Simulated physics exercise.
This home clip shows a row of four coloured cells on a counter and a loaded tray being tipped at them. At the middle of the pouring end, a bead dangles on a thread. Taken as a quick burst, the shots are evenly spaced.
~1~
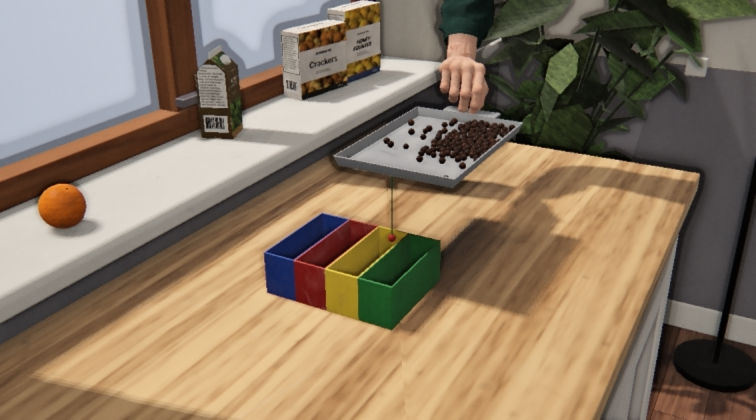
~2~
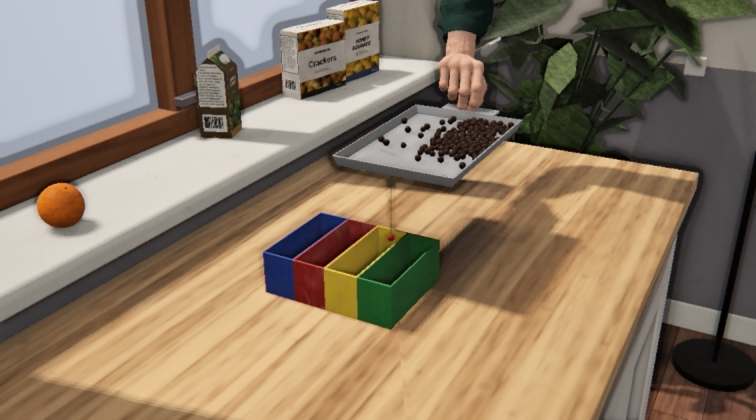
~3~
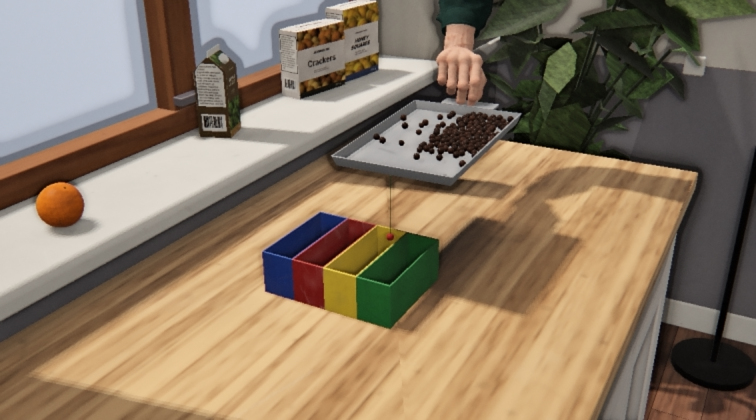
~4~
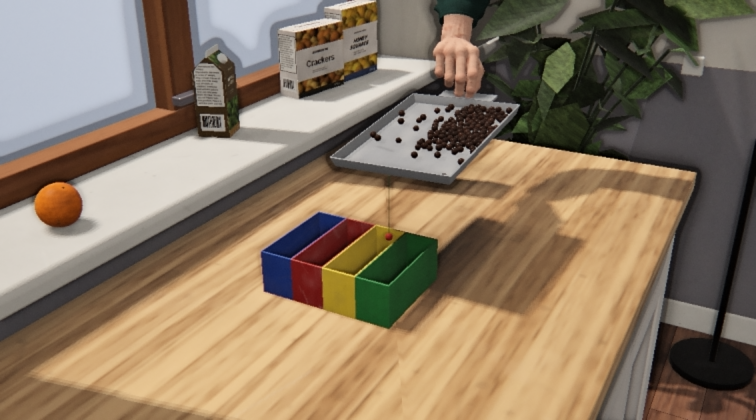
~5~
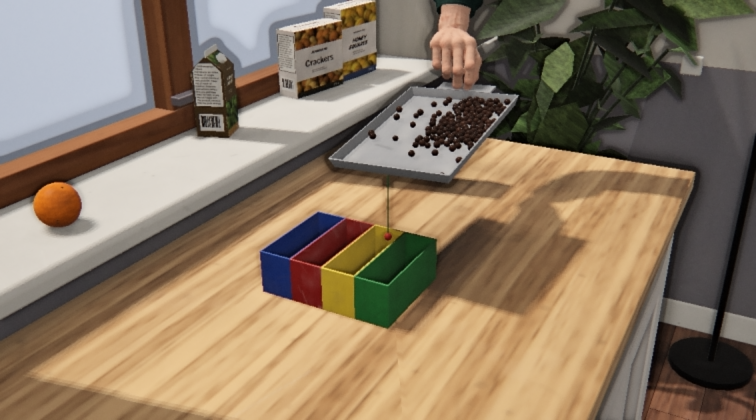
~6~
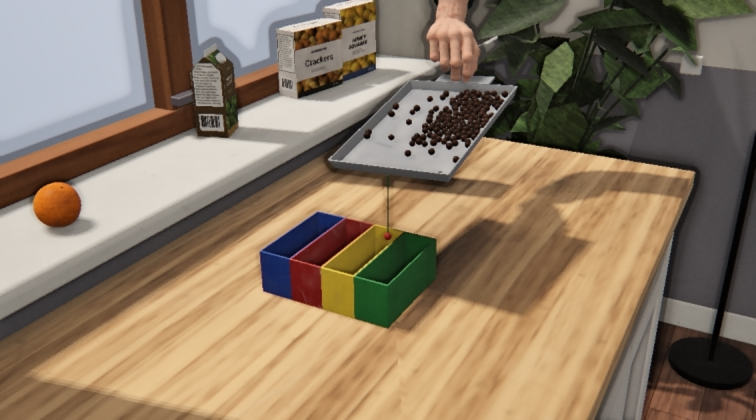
Hand slowly tilting a grey tray of small dark balls above blue, red, yellow and green compartments on a wooden counter.
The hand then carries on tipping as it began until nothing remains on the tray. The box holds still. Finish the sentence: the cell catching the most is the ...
... Red cell.
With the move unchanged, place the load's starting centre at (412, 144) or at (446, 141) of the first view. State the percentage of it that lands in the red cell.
The first start gives 60 percent and the second 60 percent.
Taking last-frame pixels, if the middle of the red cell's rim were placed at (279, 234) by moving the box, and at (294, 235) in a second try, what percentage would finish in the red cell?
It comes to roughly 0 per cent in one try and roughly 10 per cent in the next.
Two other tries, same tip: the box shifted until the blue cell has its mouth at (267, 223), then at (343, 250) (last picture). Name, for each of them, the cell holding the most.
The first time it is yellow, and the second time it is that blue cell.
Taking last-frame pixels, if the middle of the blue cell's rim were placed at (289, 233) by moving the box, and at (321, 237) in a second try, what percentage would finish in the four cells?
Near 100 % and 100 %.
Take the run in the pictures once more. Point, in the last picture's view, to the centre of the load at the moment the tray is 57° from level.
The middle of the load sits near (353, 170).
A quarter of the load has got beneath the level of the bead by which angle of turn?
Around 50 degrees of turn.
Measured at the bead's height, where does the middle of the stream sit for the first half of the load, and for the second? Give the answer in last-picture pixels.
First near (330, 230), later near (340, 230).
Soon after the last picture, tray tipped steeply; about two thirds on the tray; about a quarter in the red cell; a small part in the blue cell; a small part in the yellow cell; a stray few in the green cell; a small part falling or outside the box.
A little later, tray tipped right over; about two thirds in the red cell; about a quarter in the yellow cell; about a quarter in the blue cell; a stray few in the green cell; a stray few falling or outside the box.
Later still, tray tipped past a quarter turn; about two thirds in the red cell; about a quarter in the blue cell; about a quarter in the yellow cell; a stray few in the green cell; a stray few falling or outside the box.
At rest, tray tipped past a quarter turn; about two thirds in the red cell; about a quarter in the blue cell; about a quarter in the yellow cell; a stray few in the green cell; a stray few outside the box.
